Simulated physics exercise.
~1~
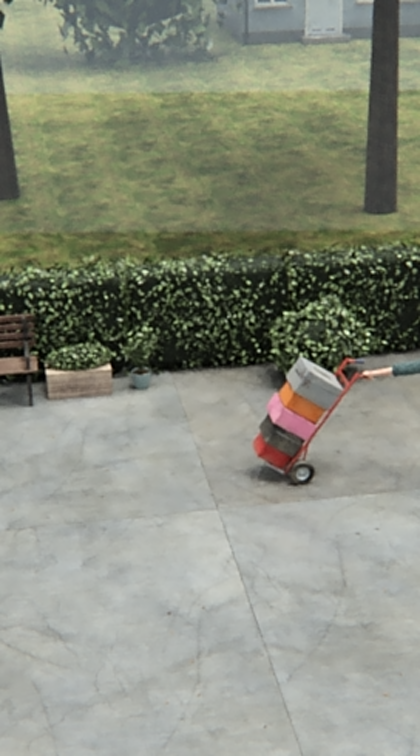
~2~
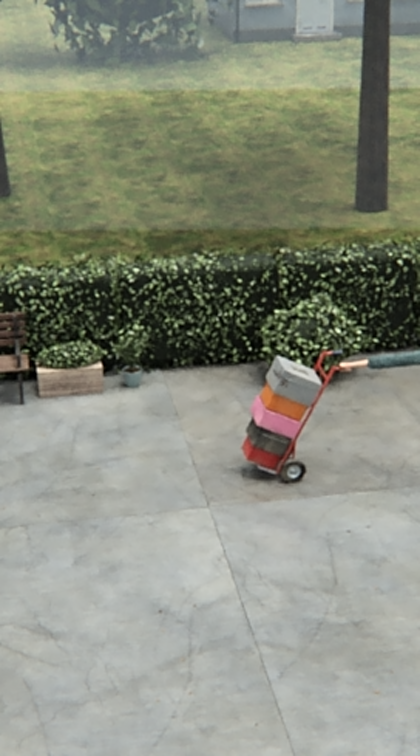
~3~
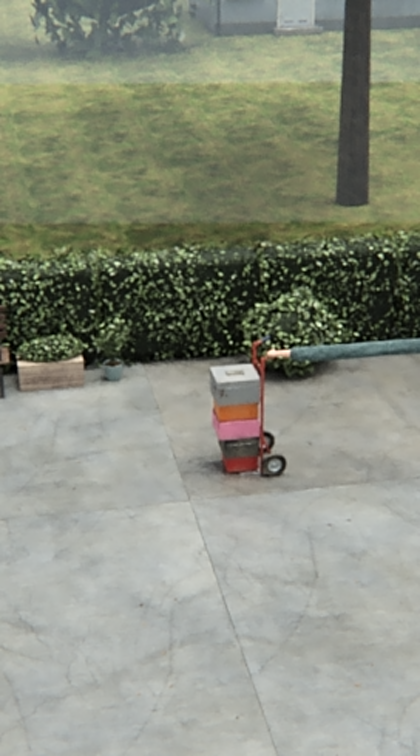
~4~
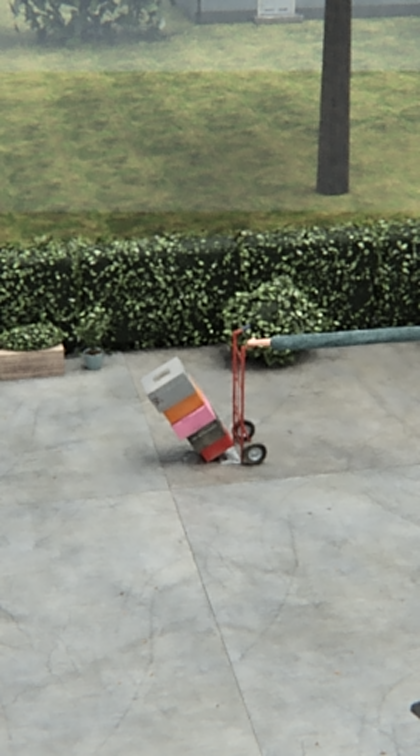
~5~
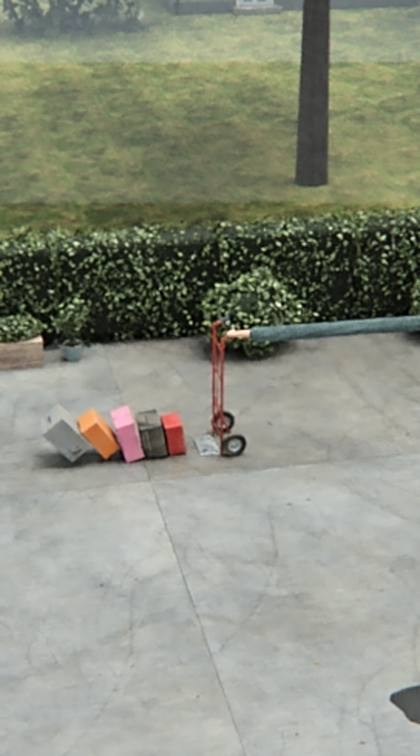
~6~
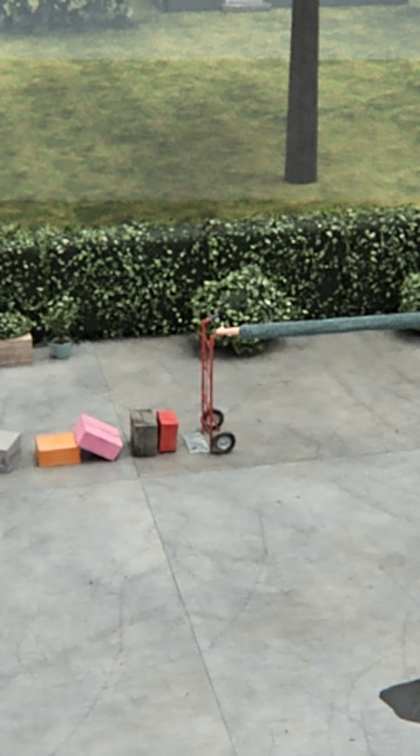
On a paved patio beside a hedge, an outstretched arm swung a tilted red hand truck upright, and its stack of five coloured boxes tipped off to the left, tumbling into a scattered row on the ground beside the standing truck.
